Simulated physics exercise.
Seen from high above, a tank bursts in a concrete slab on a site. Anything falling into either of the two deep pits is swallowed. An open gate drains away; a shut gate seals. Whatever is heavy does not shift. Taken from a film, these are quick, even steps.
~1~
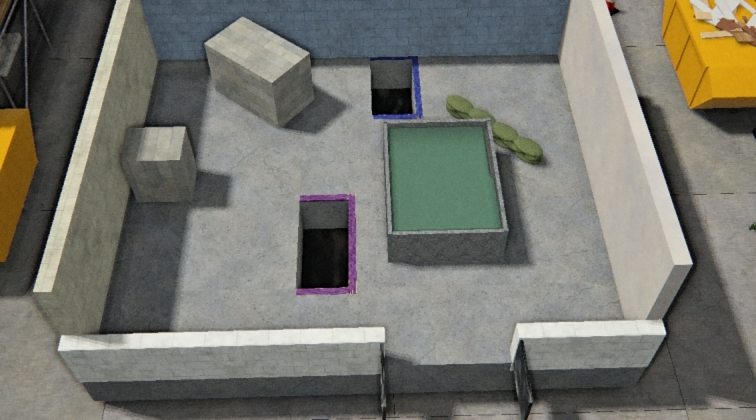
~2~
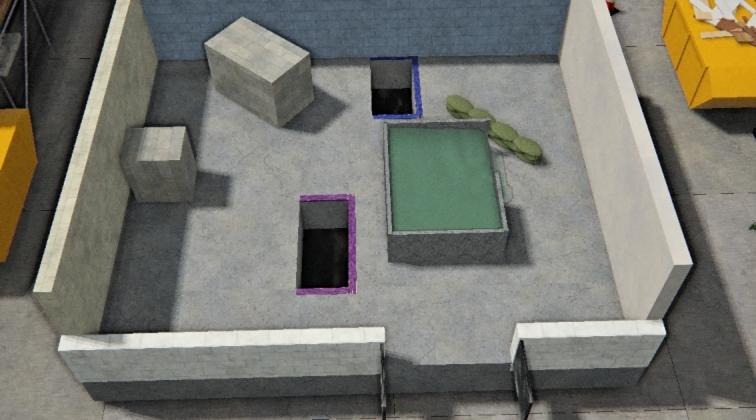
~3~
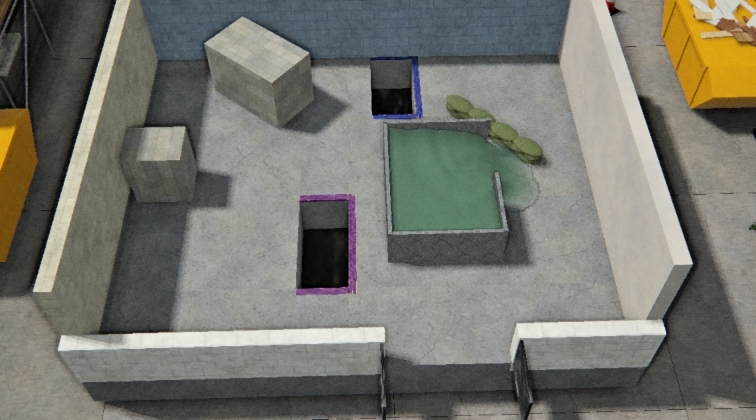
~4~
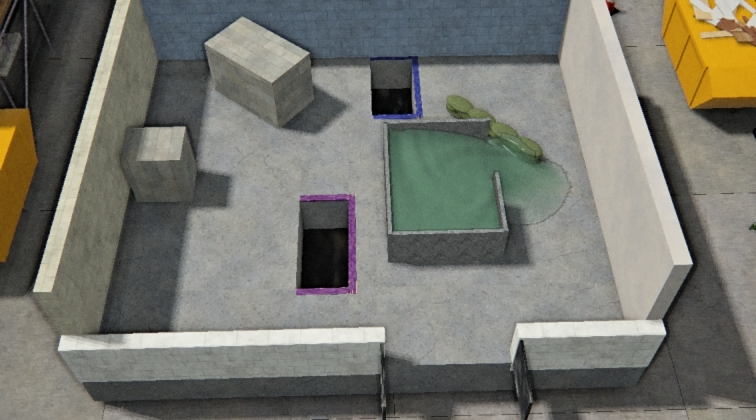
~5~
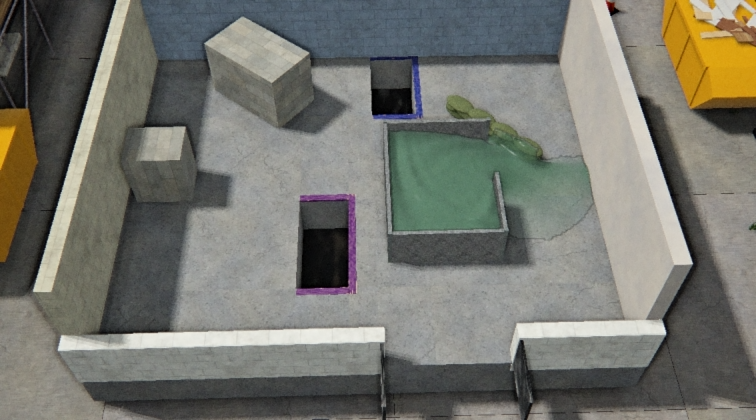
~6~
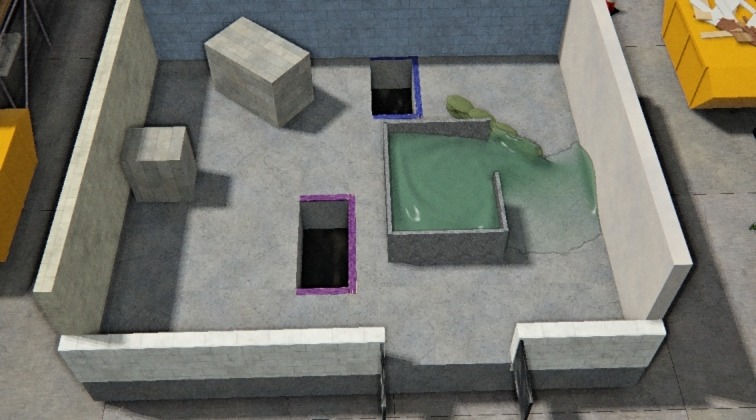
The video shows a walled concrete slab from above, where a tank of still green water opens on its right side and water pours through the gap, spreading rightward across the floor to the wall.
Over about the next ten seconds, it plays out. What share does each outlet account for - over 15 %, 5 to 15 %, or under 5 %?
As I see it, the gate is likely to claim a middle share of five to fifteen per cent; the purple pit is likely to claim a middle share of five to fifteen per cent; the blue pit is likely to claim a large share past fifteen per cent.
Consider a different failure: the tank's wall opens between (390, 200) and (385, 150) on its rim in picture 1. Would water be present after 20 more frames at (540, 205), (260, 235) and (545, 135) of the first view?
Going point by point: Left unwetted, left unwetted, left unwetted.
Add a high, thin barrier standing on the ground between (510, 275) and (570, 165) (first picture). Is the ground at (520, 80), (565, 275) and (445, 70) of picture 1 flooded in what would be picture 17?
In order: Wet; dry; dry.
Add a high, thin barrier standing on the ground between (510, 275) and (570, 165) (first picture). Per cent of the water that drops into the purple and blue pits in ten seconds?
The purple pit takes 2 per cent and the blue pit 30 per cent.
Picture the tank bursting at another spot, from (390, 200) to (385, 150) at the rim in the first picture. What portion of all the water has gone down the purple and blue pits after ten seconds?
Estimates in per cent: Purple 55, blue 4.
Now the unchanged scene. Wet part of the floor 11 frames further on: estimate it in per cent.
I'd say 30 per cent.
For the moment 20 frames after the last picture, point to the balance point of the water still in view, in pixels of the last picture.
That comes out near (491, 201).
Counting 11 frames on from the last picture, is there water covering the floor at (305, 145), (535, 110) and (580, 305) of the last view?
Taking them as listed, I'd call them high and dry, soaked through and soaked through.
A moment on, water covers 15 % of the floor; the gate 0 %, the purple pit 0 %, the blue pit 0 %.
Next, water covers 30 % of the floor; the gate 0 %, the purple pit 0 %, the blue pit 1 %.
Then, water covers 40 % of the floor; the gate 1 %, the purple pit 0 %, the blue pit 3 %.
Later, water covers 60 % of the floor; the gate 4 %, the purple pit 4 %, the blue pit 11 %.
In the end, water covers 70 % of the floor; the gate 8 %, the purple pit 9 %, the blue pit 19 %.
